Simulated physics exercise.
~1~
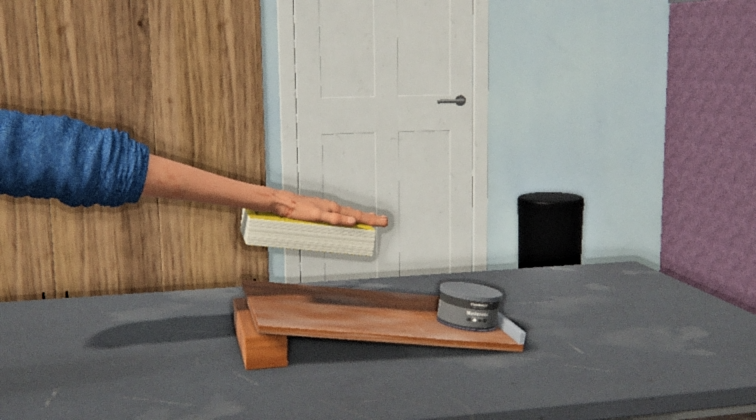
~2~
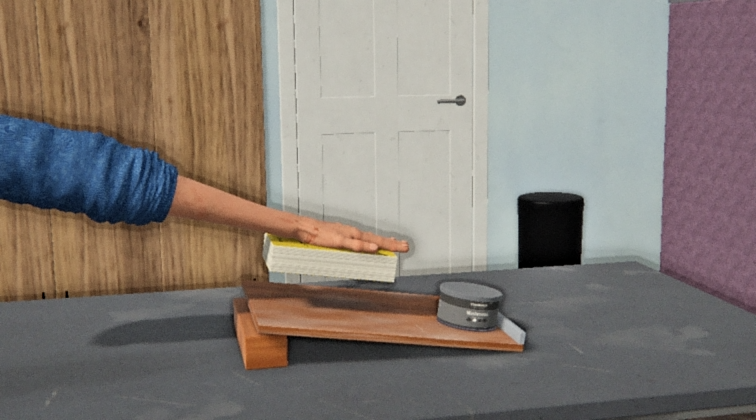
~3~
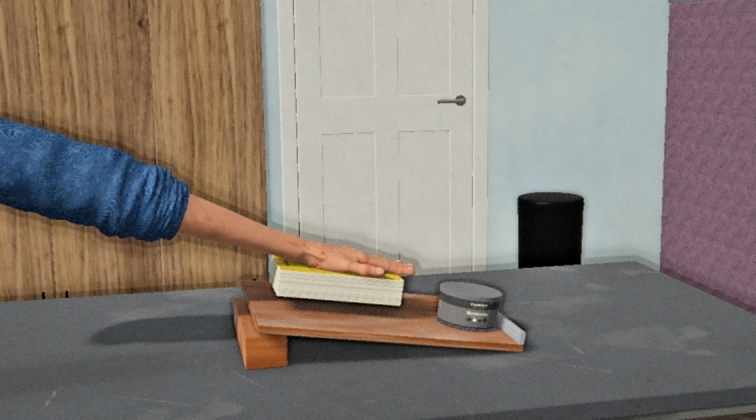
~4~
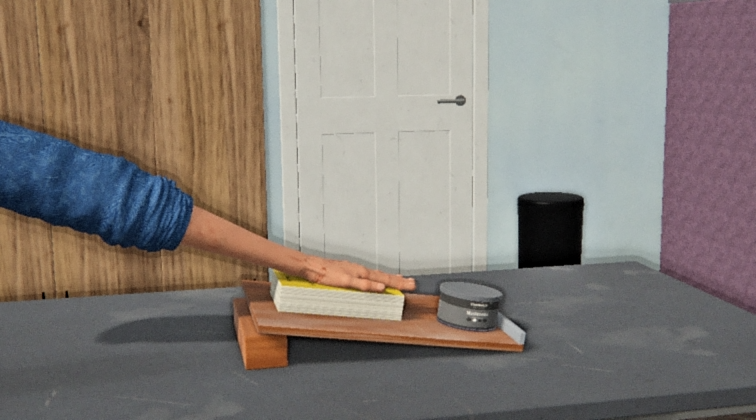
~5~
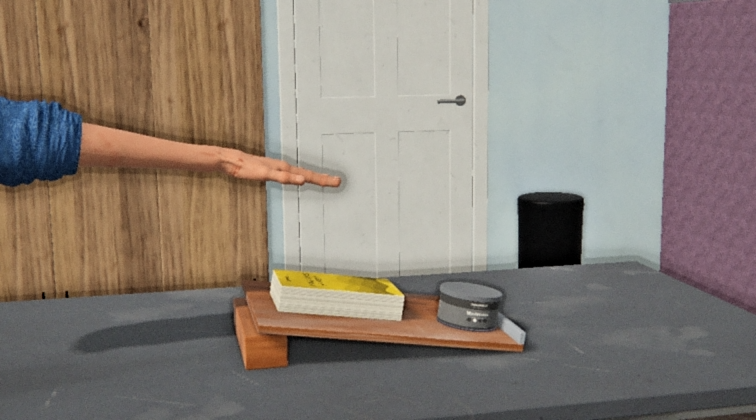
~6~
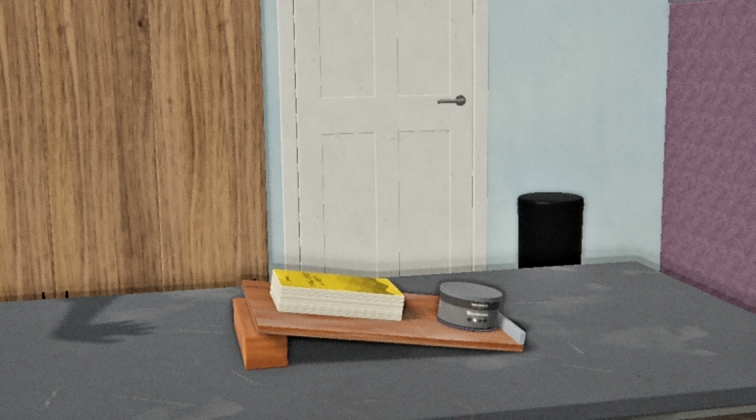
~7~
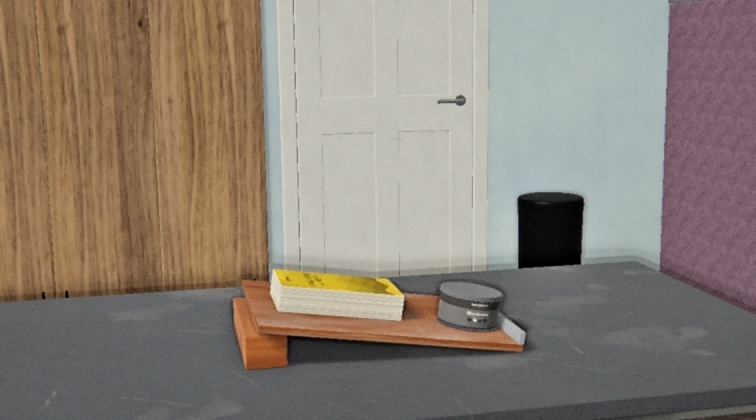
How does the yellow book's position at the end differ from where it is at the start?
At the start the yellow book is held in the air above the left part of the sloping board. At the end it is lower and slightly further right, resting on the board by itself.
